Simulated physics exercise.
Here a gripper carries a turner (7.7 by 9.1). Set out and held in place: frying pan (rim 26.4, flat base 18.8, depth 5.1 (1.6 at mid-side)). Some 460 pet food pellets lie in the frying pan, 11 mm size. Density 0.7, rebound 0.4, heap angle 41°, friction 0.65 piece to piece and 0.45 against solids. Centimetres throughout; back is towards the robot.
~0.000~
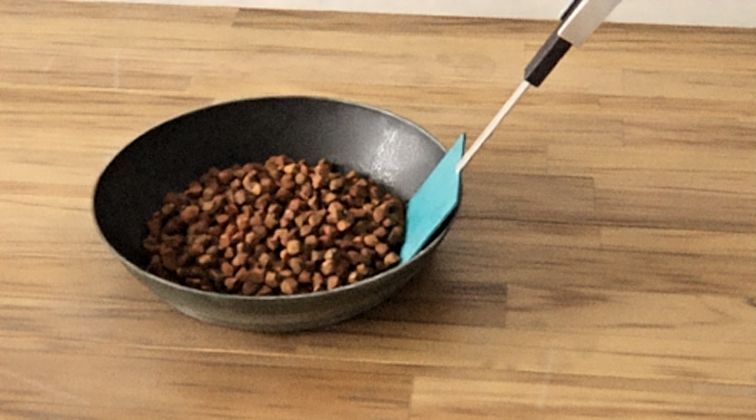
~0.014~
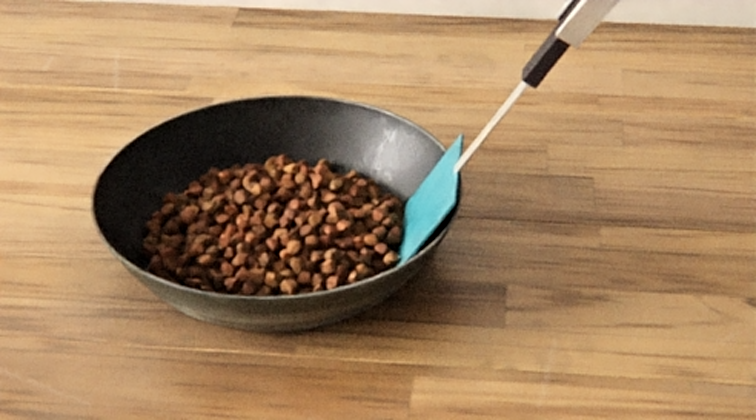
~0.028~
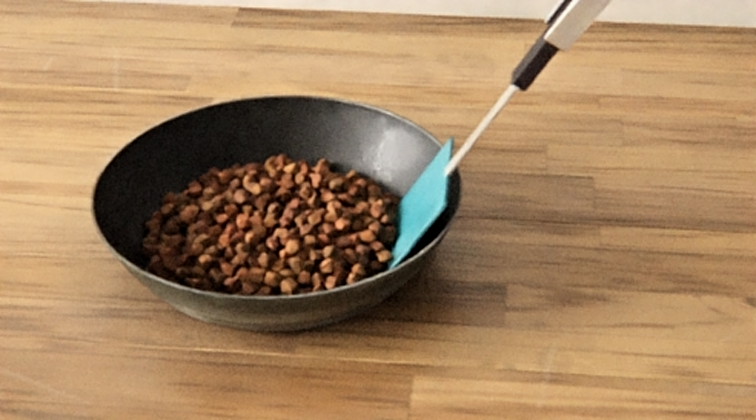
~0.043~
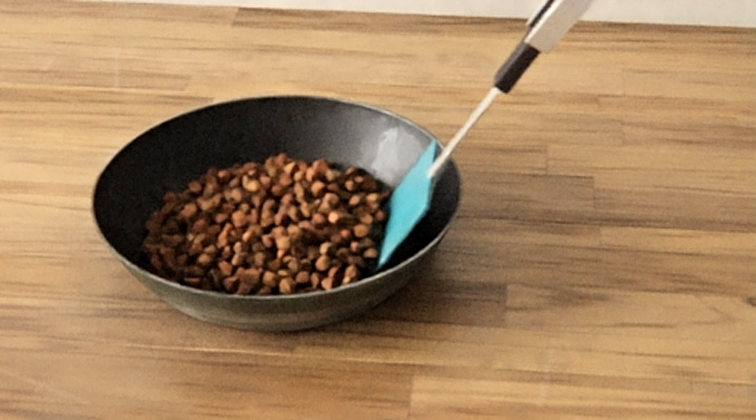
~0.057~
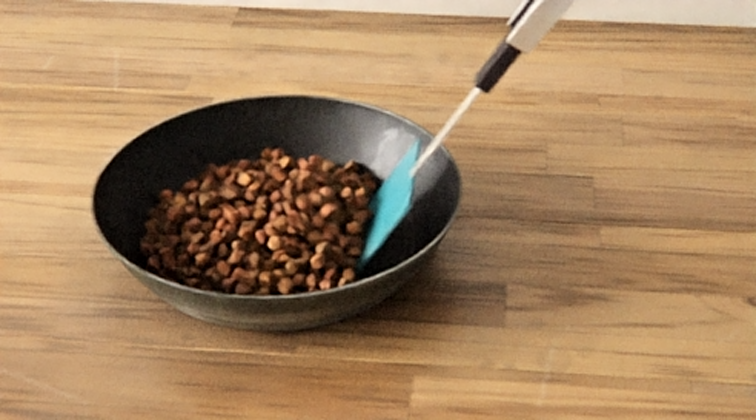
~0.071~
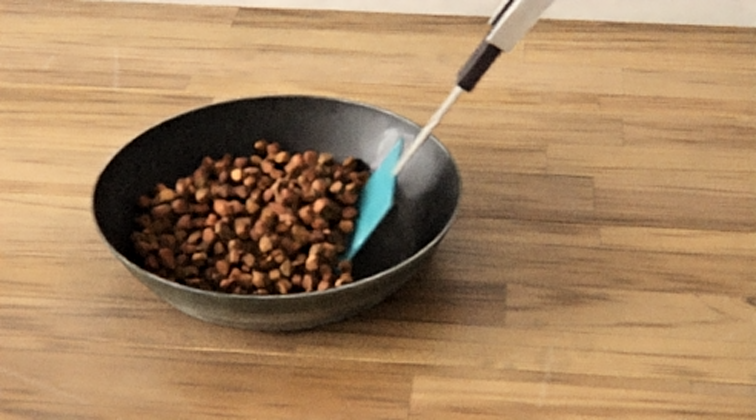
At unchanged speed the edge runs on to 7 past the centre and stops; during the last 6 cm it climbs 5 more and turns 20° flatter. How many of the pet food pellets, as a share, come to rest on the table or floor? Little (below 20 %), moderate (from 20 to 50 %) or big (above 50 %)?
Share on the table or floor: Little (below 20 %).
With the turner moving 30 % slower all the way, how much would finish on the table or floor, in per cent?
Then about 5 per cent.
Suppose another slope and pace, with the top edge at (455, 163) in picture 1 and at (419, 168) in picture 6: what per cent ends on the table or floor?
About 0 per cent.
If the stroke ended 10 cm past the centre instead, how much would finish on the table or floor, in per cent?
It would be near 25 per cent.
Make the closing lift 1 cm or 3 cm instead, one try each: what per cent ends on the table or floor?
Some 5 and 5 per cent.
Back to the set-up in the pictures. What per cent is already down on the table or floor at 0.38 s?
Some 10 per cent.
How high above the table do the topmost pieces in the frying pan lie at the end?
Roughly 6.0 cm.
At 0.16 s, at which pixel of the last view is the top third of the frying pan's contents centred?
Near (203, 196).
After 0.12 s, sloping 58°, highest piece 7 above the table; 456 in the frying pan.
After 0.16 s, sloping 51°, highest piece 7 above the table; 456 in the frying pan.
After 0.38 s, sloping 38°, highest piece 6 above the table; 400 in the frying pan, 53 on the table or floor, 3 on the blade or in flight.
After 1.43 s, sloping 38°, highest piece 6 above the table; 400 in the frying pan, 56 on the table or floor.
In the end, 400 in the frying pan, 56 on the table or floor. That is 12 % on the table or floor.
